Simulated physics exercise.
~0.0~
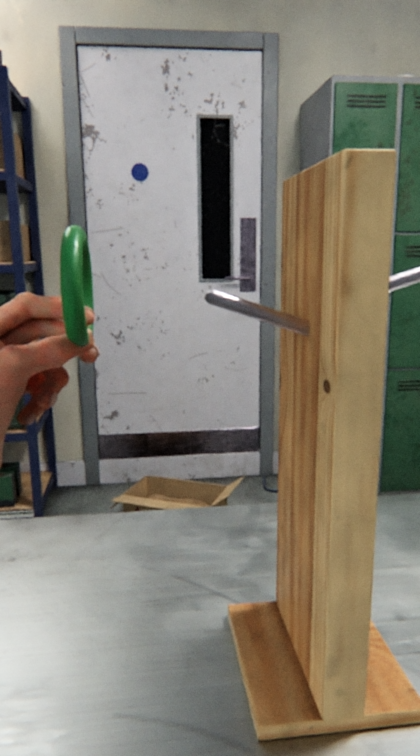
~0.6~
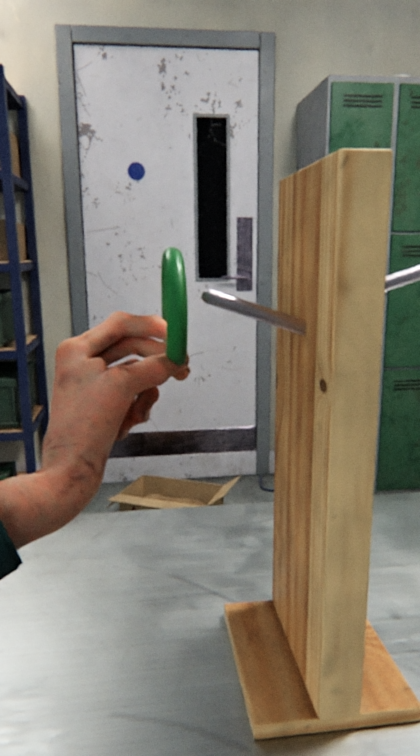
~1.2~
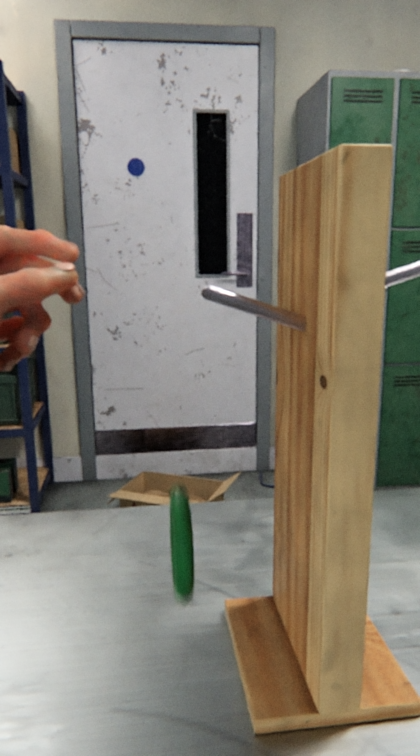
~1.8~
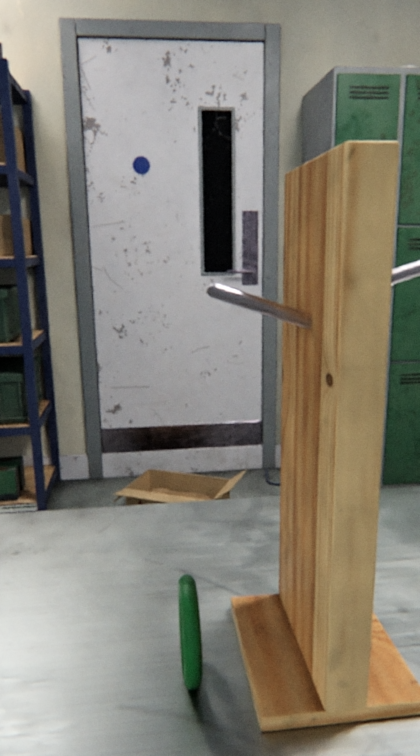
In a workshop-like room, a slightly swaying camera looks across a grey tabletop toward a scuffed white door, with blue shelving at the left and green lockers at the right. A wooden stand with metal pegs sticking out from its sides stands at the right, and an open cardboard box lies beyond the table. A hand at the left holds up a green ring and carries it right, toward the near peg. It lets go and draws back left, and the ring drops below the peg. The ring ends upright, low beside the stand's base, with the peg empty.
